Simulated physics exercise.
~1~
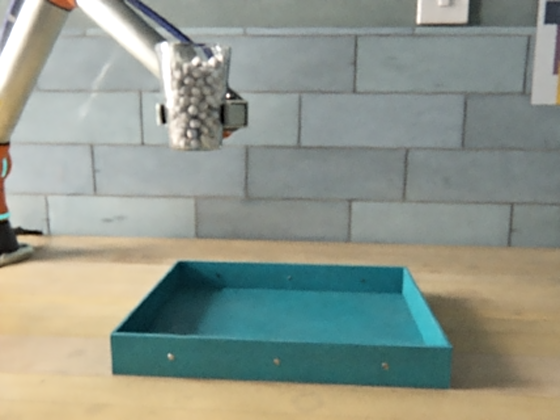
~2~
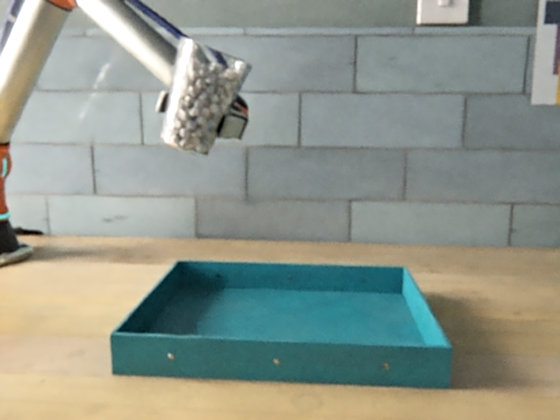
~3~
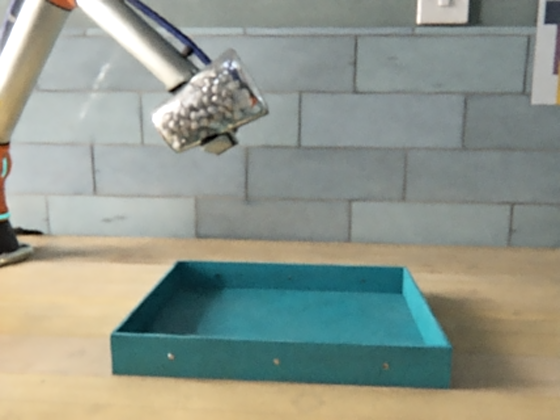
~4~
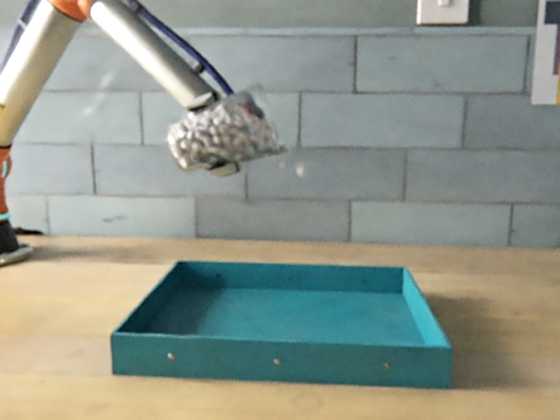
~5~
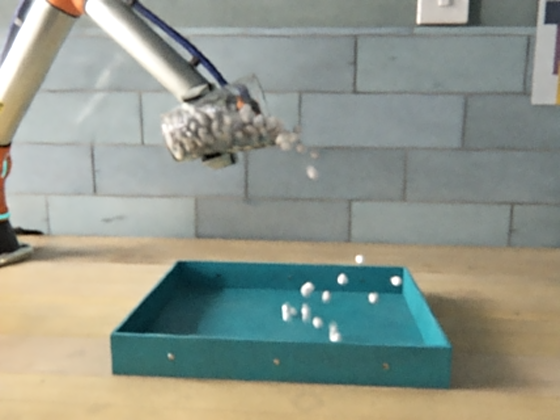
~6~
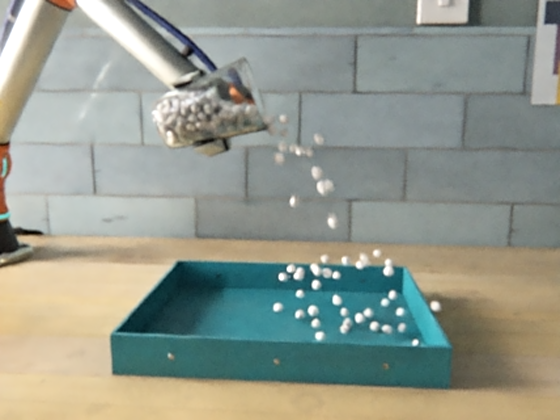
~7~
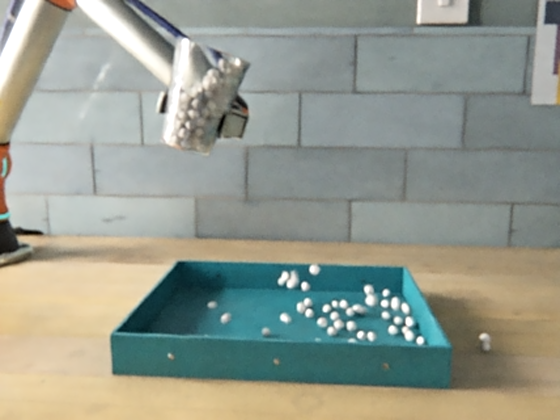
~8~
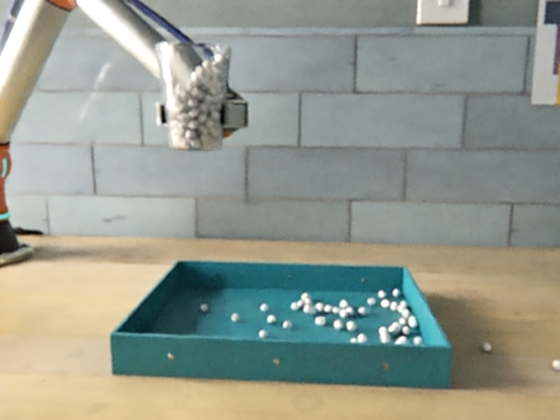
At the start, a robot arm holds a clear tumbler full of small whitish beads, upright above an empty teal tray on a wooden table top. The arm tips the tumbler to the right until it lies almost on its side, and the first beads slip over the rim. More beads spill in a loose stream, bouncing and scattering in the tray, mostly toward its right side. The arm then swings the tumbler back, stopping the pour, while a stray bead lands outside the tray. Finally the tumbler is upright again, still holding most of its beads, with a modest scatter lying in the tray.
